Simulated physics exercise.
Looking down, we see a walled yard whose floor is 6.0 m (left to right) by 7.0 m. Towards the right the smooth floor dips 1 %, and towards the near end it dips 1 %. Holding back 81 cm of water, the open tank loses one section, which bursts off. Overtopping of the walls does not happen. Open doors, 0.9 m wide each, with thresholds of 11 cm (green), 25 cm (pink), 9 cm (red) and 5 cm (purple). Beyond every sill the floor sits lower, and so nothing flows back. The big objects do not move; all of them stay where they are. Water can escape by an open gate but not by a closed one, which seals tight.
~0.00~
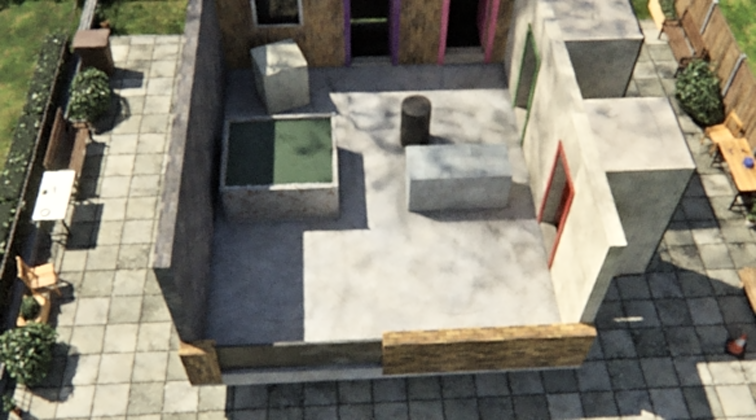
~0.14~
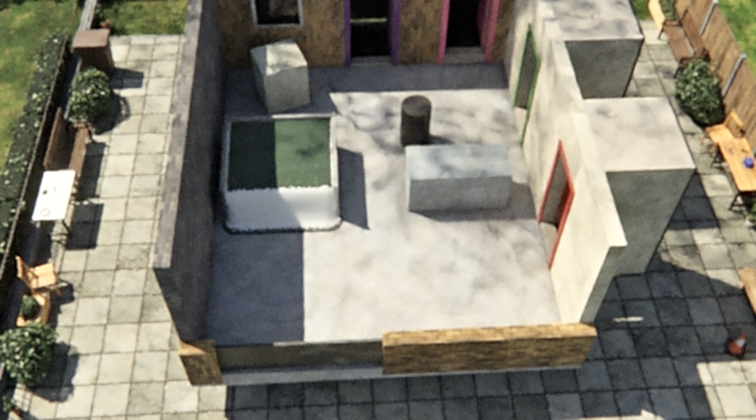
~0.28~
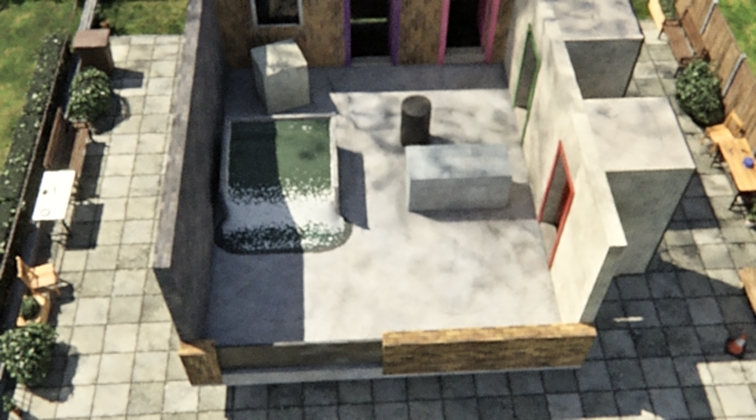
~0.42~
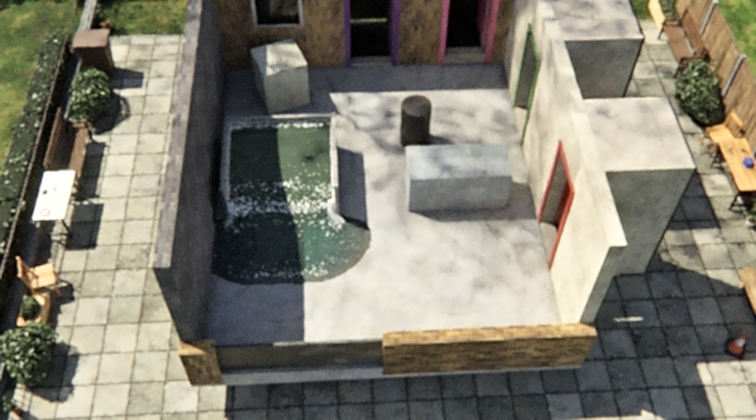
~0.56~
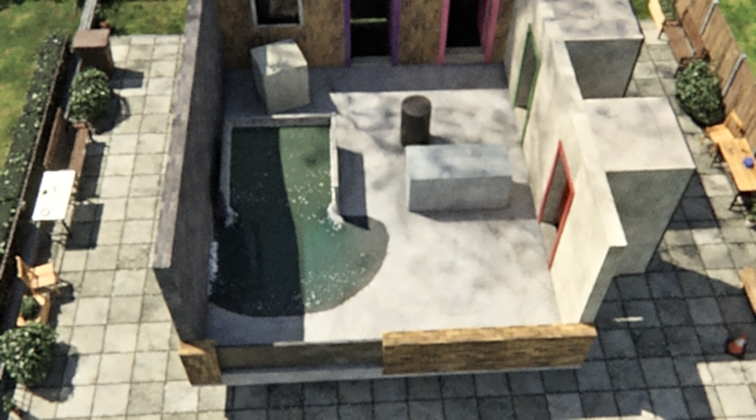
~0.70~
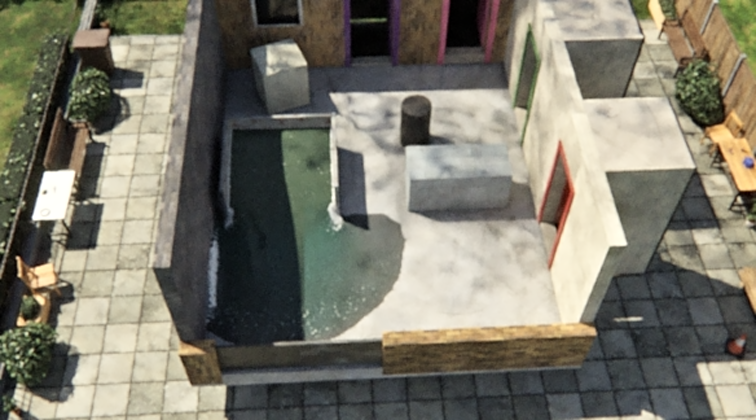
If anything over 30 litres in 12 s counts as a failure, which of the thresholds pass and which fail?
The green door passes. The pink door passes. The red door fails. The purple door passes.
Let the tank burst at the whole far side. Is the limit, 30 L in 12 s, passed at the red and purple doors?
Outcome at red: Not exceeded; outcome at purple: Exceeded.
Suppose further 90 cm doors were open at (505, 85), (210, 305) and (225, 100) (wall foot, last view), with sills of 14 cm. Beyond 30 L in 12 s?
Door 1: Lower; door 2: Higher; door 3: Lower.
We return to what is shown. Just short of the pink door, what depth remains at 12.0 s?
Around 4.0 cm deep.
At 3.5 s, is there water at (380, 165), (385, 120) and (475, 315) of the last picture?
First spot not yet wet, second not yet wet, third submerged.
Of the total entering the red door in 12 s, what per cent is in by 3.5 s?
It comes to about 0 per cent.
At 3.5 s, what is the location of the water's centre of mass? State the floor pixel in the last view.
The water is centred near (359, 282).
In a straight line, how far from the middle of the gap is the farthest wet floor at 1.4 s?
That's near 4.0 m in a straight line.
After 1.4 s water covers 30 % of the floor and is deepest (57 cm) near (204, 362); green door not reached, pink door not reached, red door not reached, purple door not reached.
After 2.2 s water covers 35 % of the floor and is deepest (44 cm) near (204, 362); green door not reached, pink door not reached, red door not reached, purple door not reached.
After 3.5 s water covers 45 % of the floor and is deepest (37 cm) near (565, 346); green door not reached, pink door not reached, red door 15 cm at the sill, 0 L in, purple door not reached.
After 7.0 s water covers 75 % of the floor and is deepest (20 cm) near (561, 327); green door 5 cm at the sill, 0 L in, pink door 12 cm at the sill, 0 L in, red door 18 cm at the sill, 148 L in, purple door 4 cm at the sill, 0 L in.
After 12.0 s water covers 100 % of the floor and is deepest (13 cm) near (216, 362); green door 4 cm at the sill, 0 L in, pink door 4 cm at the sill, 0 L in, red door 11 cm at the sill, 208 L in, purple door 2 cm at the sill, 0 L in.
